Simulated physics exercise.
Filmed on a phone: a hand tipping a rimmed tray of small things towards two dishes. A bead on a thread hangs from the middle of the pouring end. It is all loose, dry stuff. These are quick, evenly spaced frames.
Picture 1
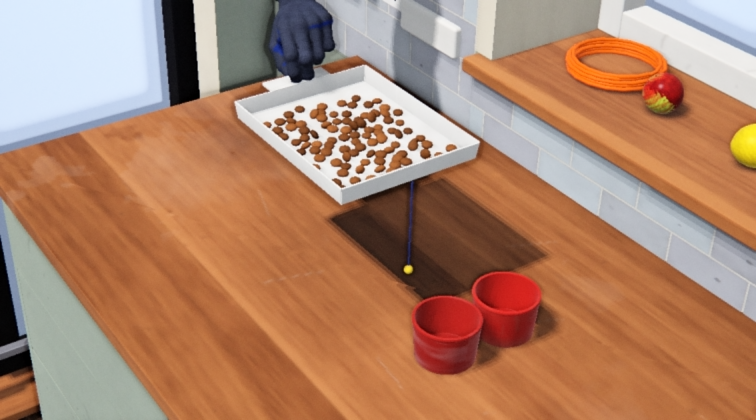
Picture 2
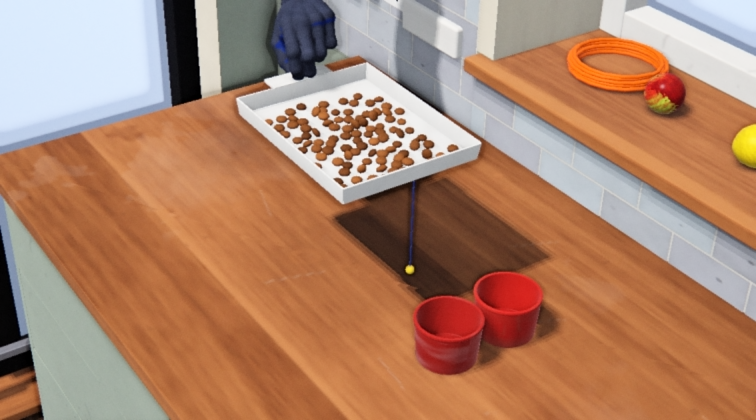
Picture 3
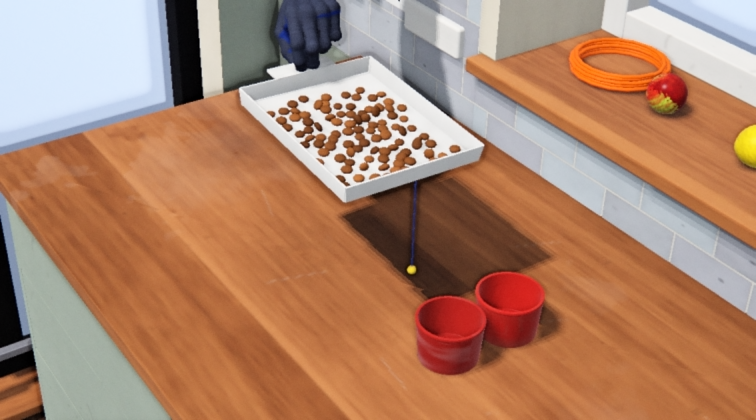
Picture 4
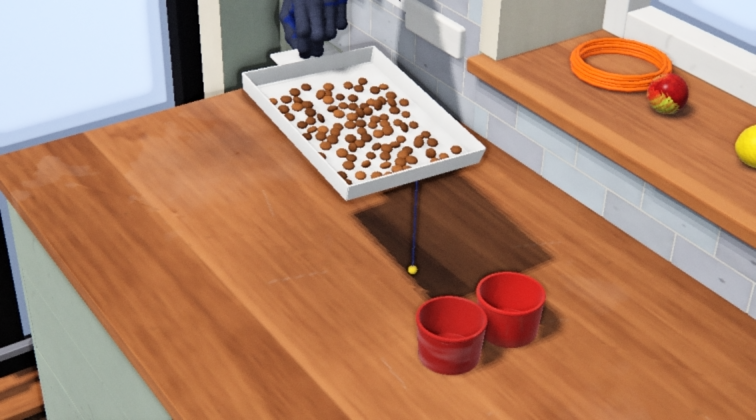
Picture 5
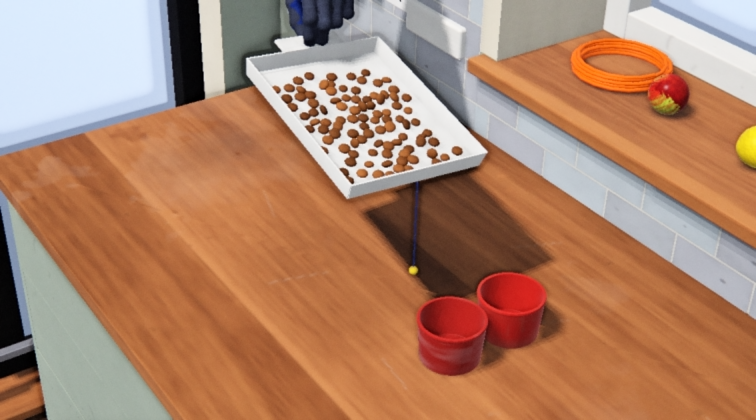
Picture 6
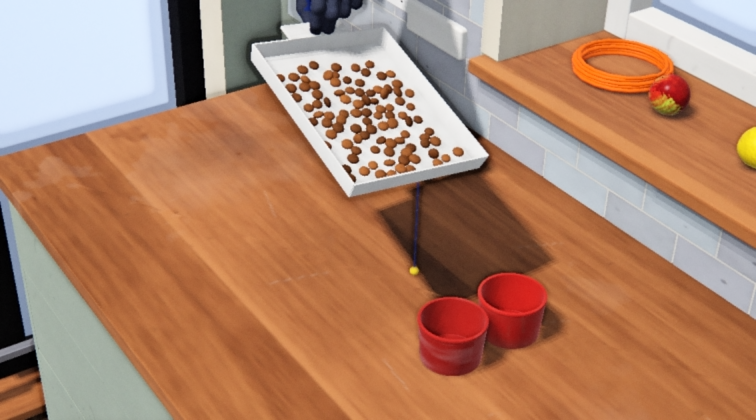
Rimmed white tray of brown kibble tilting gradually above two red dishes on a wooden counter, a dark-gloved hand raising its far end.
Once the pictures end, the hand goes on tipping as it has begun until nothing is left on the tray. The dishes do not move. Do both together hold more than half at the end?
Caught overall: Under half.
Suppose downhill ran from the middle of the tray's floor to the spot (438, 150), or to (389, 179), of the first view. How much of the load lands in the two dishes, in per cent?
First some 0, then 30 per cent.
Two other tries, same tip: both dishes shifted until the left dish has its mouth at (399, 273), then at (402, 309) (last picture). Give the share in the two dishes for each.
In turn 20 and 30 in a hundred.
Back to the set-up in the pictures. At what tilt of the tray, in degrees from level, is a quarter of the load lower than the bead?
At some 100 degrees.
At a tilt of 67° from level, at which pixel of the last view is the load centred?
Roughly at (435, 142).
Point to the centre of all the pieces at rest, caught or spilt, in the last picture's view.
Roughly at (485, 307).
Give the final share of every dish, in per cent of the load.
For the left dish some 10 %, for the right dish some 10 %.
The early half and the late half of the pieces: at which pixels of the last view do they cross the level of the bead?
At about (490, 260), then at (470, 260).
Soon, tray tipped steeply; nearly all on the tray; a stray few in the air.
A while on, tray tipped past a quarter turn; about a quarter on the tray; a stray few in the left dish; a small part in the right dish; about a quarter outside both; about a third in the air.
Towards the end, tray tipped past a quarter turn; a small part in the left dish; a small part in the right dish; most outside both.
Finally, tray tipped past a quarter turn; a small part in the left dish; a small part in the right dish; most outside both.
